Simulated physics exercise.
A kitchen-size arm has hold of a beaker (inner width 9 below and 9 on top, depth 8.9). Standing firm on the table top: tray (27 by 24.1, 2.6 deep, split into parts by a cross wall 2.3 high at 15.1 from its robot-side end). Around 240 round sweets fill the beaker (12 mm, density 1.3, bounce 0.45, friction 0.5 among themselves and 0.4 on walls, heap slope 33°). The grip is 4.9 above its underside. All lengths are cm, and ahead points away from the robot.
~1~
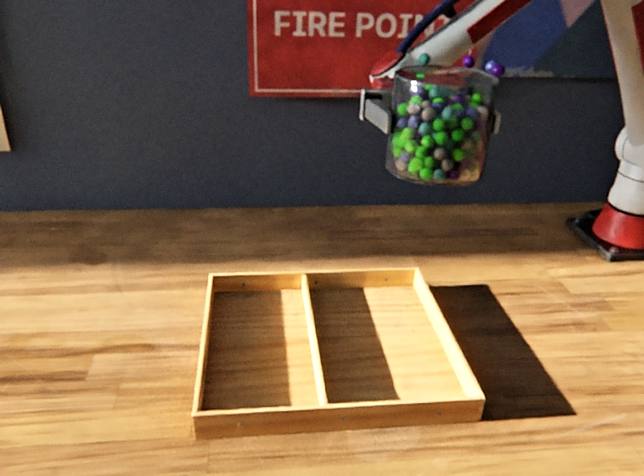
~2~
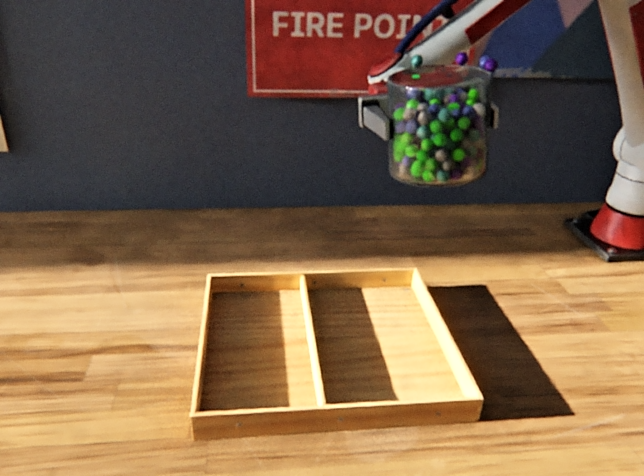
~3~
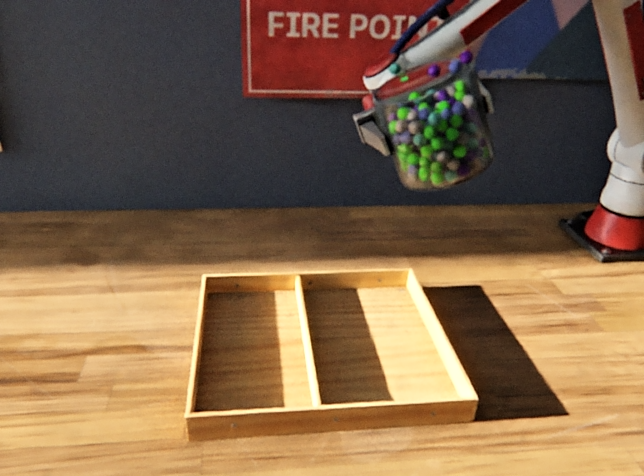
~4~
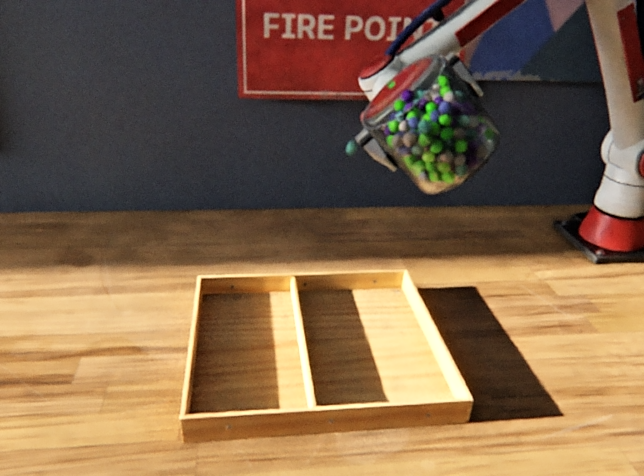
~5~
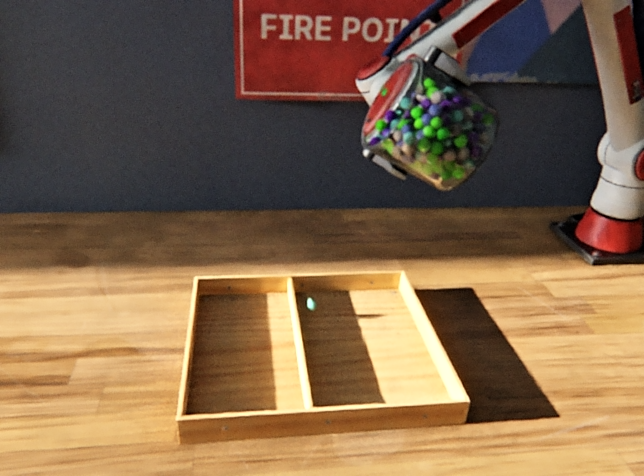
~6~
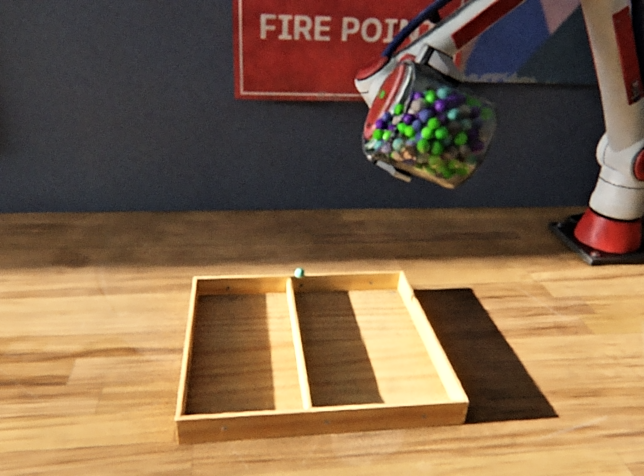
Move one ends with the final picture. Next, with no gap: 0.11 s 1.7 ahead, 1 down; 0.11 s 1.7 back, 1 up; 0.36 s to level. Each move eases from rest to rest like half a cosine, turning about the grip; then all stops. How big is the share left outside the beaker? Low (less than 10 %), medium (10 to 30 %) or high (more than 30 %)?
Answer: Low; less than 10 % of the round sweets finish outside the beaker.
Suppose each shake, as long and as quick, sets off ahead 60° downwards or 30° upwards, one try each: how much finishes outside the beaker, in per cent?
Some 0 and 5 per cent.
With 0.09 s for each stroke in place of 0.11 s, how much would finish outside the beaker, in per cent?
It would be near 5 per cent.
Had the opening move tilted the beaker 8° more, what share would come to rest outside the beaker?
It would be near 5 per cent.
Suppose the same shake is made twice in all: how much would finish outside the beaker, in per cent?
In that case some 5 per cent.
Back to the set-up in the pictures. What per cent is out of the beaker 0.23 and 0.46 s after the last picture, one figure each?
About 0, 0.
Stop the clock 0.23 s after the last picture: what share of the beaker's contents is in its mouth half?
Roughly 40 per cent.
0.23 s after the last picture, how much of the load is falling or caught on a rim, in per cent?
About 1 per cent.
Then, 0.23 s after the last picture, tilted 68° forward, highest piece 29 above the table; 239 in the beaker, 1 in the far-side part, 2 in flight or on a rim.
Then, 0.46 s after the last picture, tilted 16° forward, highest piece 30 above the table; 237 in the beaker, 3 in the robot-side part, 2 in the far-side part.
Then, 0.78 s after the last picture, level, highest piece 31 above the table; 237 in the beaker, 3 in the far-side part, 2 in the robot-side part.
Then, 1.83 s after the last picture, level, highest piece 31 above the table; 237 in the beaker, 3 in the far-side part, 2 in the robot-side part.
Final count, 237 in the beaker, 3 in the far-side part, 2 in the robot-side part. That is 2 % outside the beaker.
